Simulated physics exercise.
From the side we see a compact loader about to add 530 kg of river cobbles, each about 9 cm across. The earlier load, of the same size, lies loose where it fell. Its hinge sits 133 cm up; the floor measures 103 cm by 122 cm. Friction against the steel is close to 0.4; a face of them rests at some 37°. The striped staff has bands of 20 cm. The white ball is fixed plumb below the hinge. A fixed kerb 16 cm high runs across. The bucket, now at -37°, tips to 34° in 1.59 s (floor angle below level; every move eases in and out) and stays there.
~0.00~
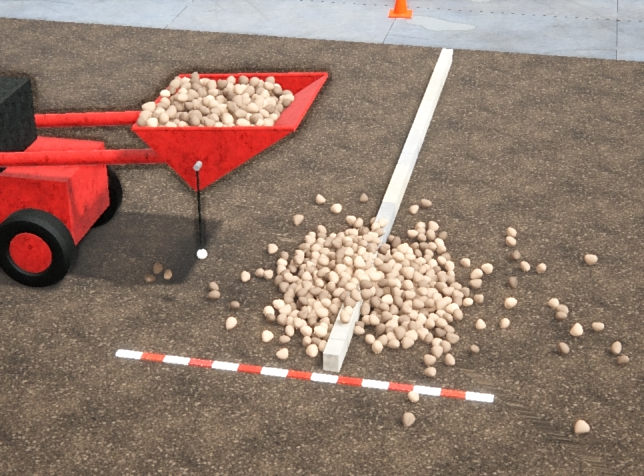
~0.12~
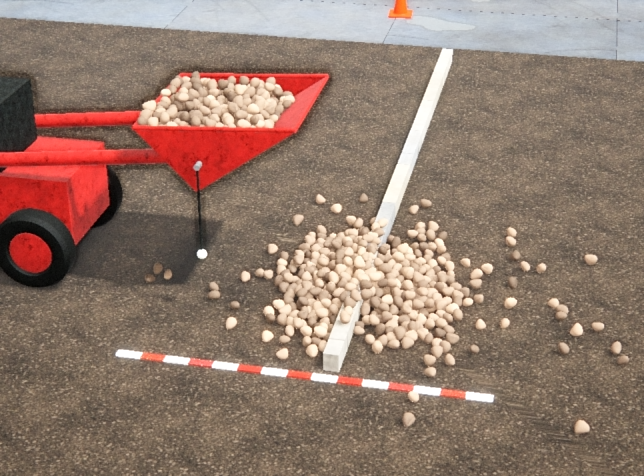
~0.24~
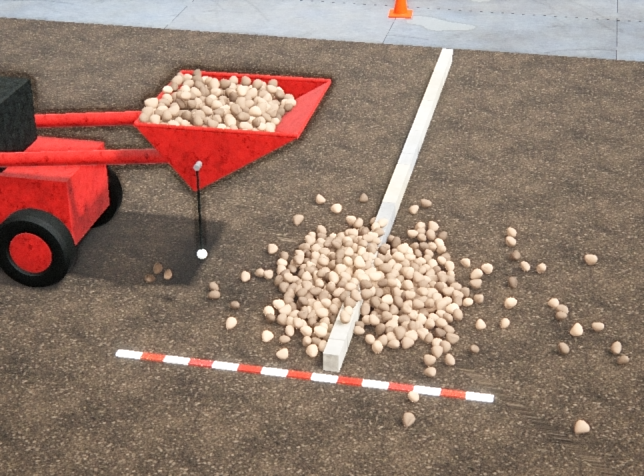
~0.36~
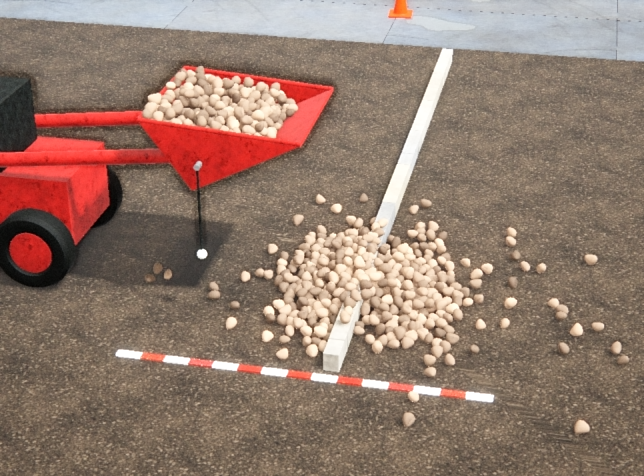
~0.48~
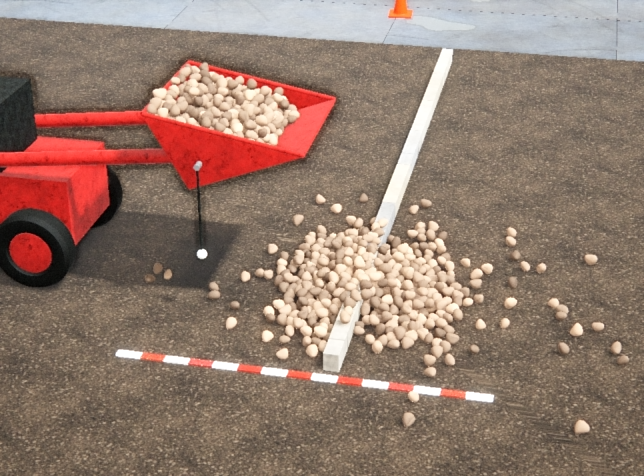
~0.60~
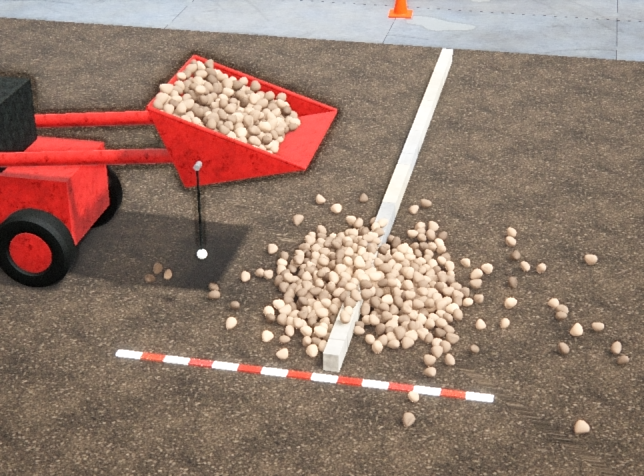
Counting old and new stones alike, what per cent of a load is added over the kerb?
Roughly 29 per cent of a load more.
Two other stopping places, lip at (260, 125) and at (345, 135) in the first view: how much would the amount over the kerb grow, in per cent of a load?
First some 5, then 90 per cent.
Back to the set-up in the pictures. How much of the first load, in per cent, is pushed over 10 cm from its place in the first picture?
Roughly 10 per cent of them.
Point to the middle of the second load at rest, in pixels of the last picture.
Near (334, 266).
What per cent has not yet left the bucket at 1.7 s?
It holds some 55 per cent.
After 1.2 s the floor is at 23°; in per cent of one load, 100 in the bucket, 53 on this side of the kerb, 48 over the kerb; the foremost stones are at (605, 333).
After 1.7 s the floor is at 34°; in per cent of one load, 53 in the bucket, 100 on this side of the kerb, 48 over the kerb; the foremost stones are at (605, 333).
After 2.0 s the floor is at 34°; in per cent of one load, 16 in the bucket, 125 on this side of the kerb, 59 over the kerb; the foremost stones are at (605, 333).
After 4.8 s the floor is at 34°; in per cent of one load, 0 in the bucket, 124 on this side of the kerb, 76 over the kerb; the foremost stones are at (607, 324). Net gain over the kerb, 29.
